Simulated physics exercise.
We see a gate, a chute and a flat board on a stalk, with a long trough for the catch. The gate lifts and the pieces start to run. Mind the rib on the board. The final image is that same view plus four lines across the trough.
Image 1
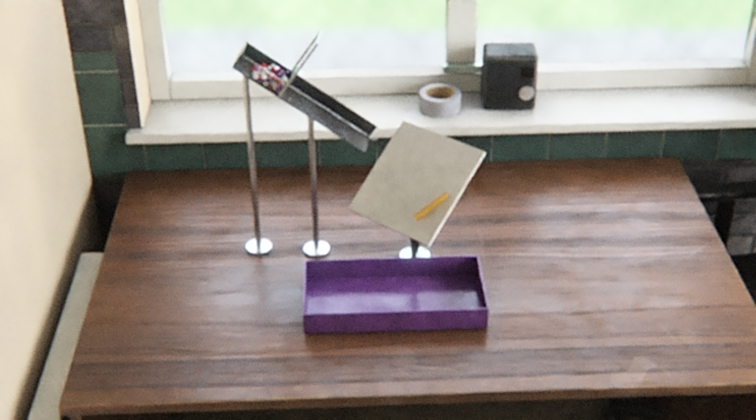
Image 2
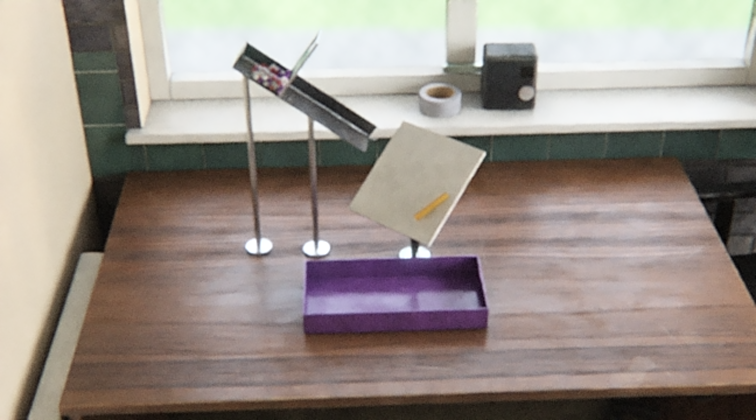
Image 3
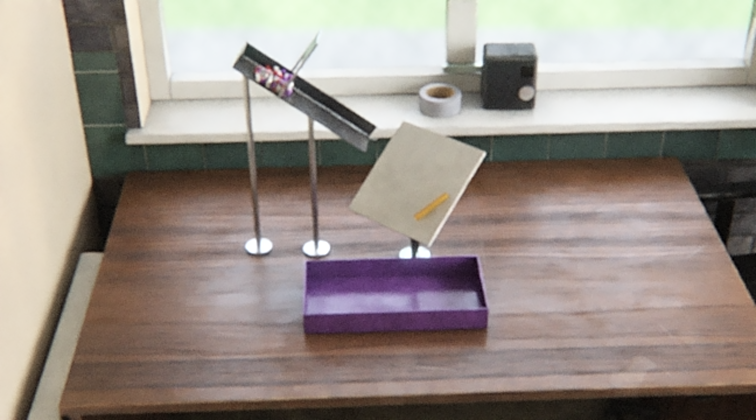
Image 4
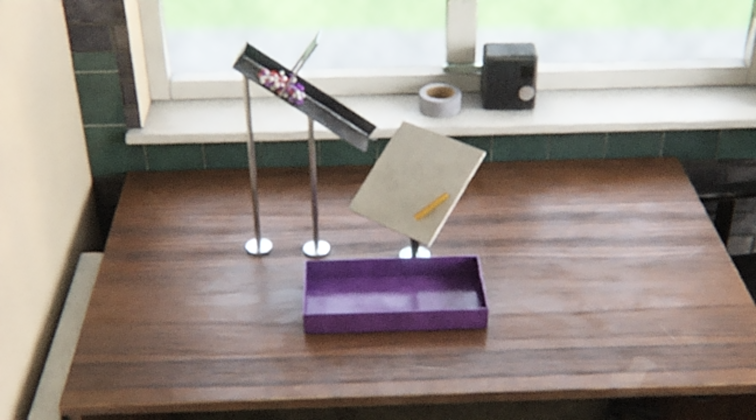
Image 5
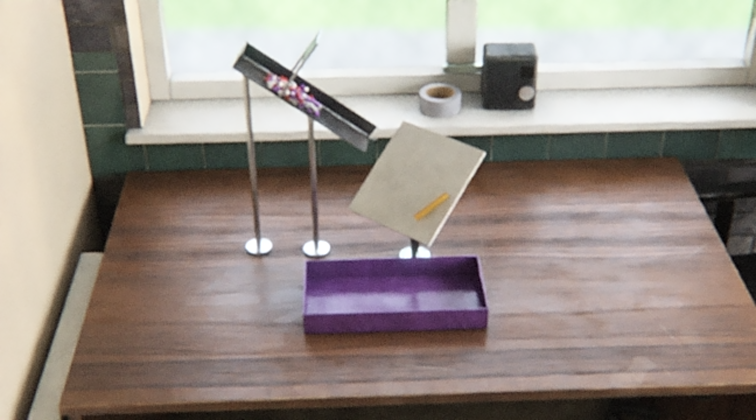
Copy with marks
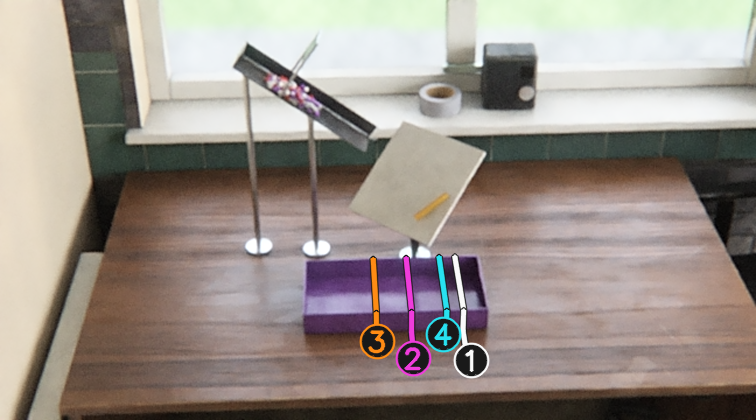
At the start, a cluster of small round beads sits high in a dark, sloping chute on two thin stands, above a tilted pale board and an empty purple trough. The gate lifts slightly, and the beads slide a short way down the chute toward the right, spreading out a little.
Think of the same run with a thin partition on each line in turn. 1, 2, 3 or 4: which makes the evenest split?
Use line 3.
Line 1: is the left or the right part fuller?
More lands on the left.
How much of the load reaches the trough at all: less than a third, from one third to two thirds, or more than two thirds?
About that: More than two thirds.
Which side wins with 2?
Left.
On the marked copy, line 1 crosses the front rim at (463, 309); line 2 crosses the front rim at (411, 311); line 3 crosses the front rim at (376, 312); line 4 crosses the front rim at (446, 310).
For line 1, of what is caught, all but a few on the left of the divider, only a few on the right.
For line 2, of what is caught, all but a few on the left of the divider, only a few on the right.
For line 3, of what is caught, close to half on the left of the divider, close to half on the right.
For line 4, of what is caught, the whole lot on the left of the divider, none at all on the right.
